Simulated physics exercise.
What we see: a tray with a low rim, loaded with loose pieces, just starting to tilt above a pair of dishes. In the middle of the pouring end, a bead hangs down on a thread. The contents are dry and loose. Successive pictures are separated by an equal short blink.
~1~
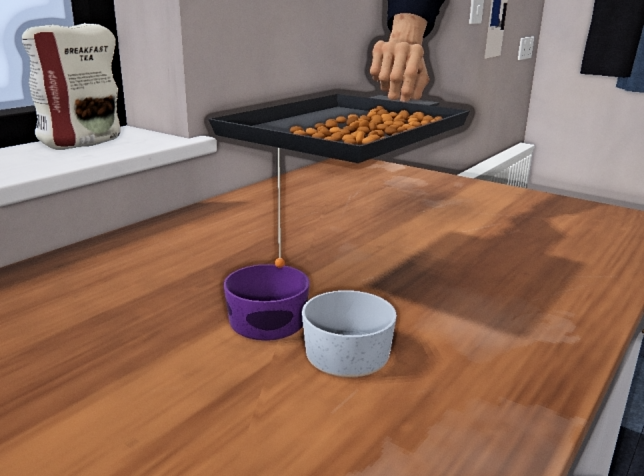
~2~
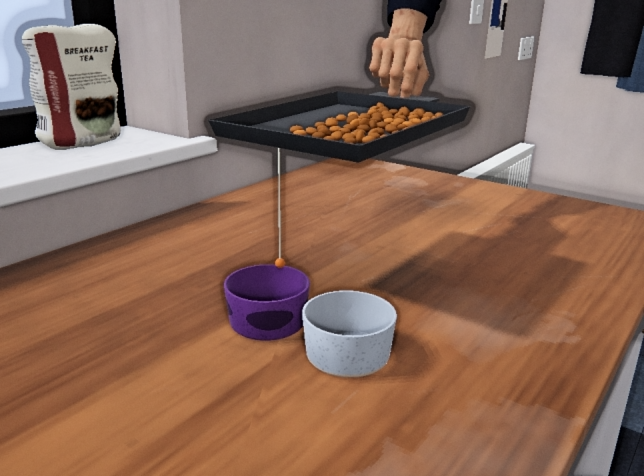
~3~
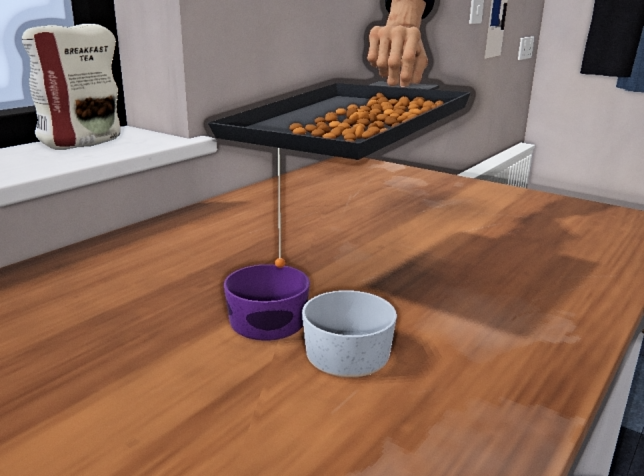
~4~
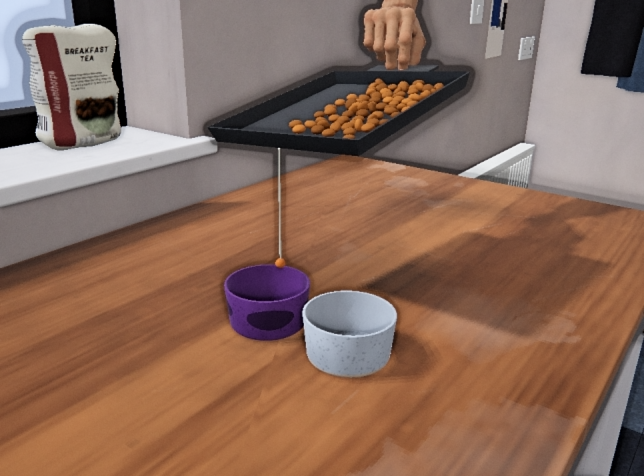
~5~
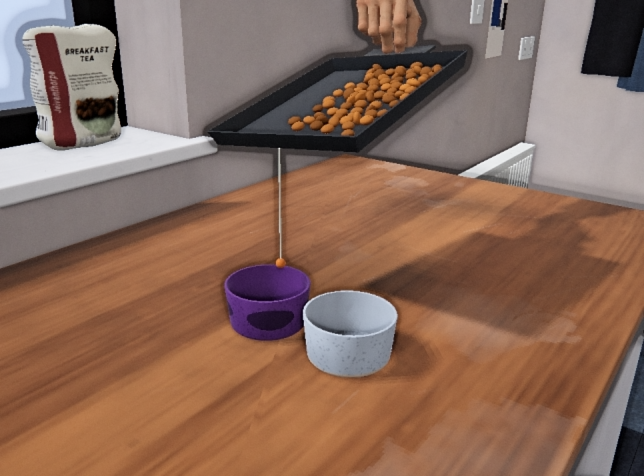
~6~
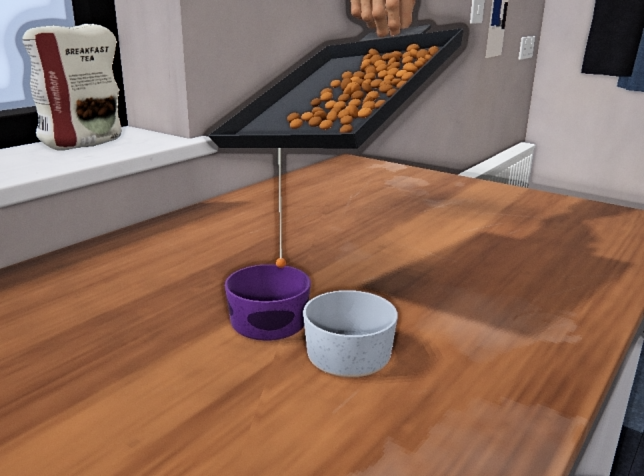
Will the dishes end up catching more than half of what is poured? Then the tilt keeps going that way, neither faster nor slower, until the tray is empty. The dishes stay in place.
Honestly, the catch comes out below half of the load.
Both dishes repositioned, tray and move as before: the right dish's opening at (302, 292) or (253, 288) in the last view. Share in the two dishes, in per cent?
Some 60 percent in the first case, 70 percent in the second.
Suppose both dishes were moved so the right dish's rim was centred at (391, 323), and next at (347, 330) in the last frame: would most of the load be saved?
Try 1: A lesser share; try 2: A lesser share.
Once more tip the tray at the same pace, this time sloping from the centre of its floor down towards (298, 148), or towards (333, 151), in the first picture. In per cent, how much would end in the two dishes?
Somewhere close to 50 % the first time, 90 % the second.
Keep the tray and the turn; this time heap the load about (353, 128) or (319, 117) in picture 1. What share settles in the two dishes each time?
The first start yields 10 per cent, the second 10 per cent.
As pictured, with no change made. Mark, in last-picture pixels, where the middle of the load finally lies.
(201, 296).
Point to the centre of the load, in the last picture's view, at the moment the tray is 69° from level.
The middle of the pieces shows up near (243, 140).
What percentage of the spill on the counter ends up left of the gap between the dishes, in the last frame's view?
100 %, roughly.
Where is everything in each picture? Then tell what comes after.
In the first picture, corners of the pouring end (215, 119) and (359, 144), level; middle of the load (372, 126), bits of cat kibble; left dish (239, 314); right dish (322, 349); bead on its thread (280, 263).
In the second picture, corners of the pouring end (215, 120) and (359, 144), level; middle of the load (372, 124).
In the third picture, corners of the pouring end (214, 122) and (358, 141), tipped barely, lowest at the left corner; middle of the load (372, 116).
In the fourth picture, corners of the pouring end (214, 126) and (356, 138), tipped a little, lowest at the left corner; middle of the load (371, 106).
In the fifth picture, corners of the pouring end (213, 130) and (354, 134), tipped clearly, lowest at the left corner; middle of the load (369, 95).
In the sixth picture, corners of the pouring end (213, 133) and (352, 131), tipped clearly, lowest at the left corner; middle of the load (367, 84); left dish (240, 315); right dish (323, 349).
Just after the last frame, tray tipped steeply; the larger part on the tray; roughly a quarter in the air.
A moment on, tray tipped past a quarter turn; just a few on the tray; about a tenth in the left dish; the larger part outside both; about a tenth in the air.
Further on, tray tipped past a quarter turn; roughly a quarter in the left dish; the larger part outside both.
When it is over, tray tipped past a quarter turn; not one in the right dish; roughly a quarter in the left dish; the larger part outside both.
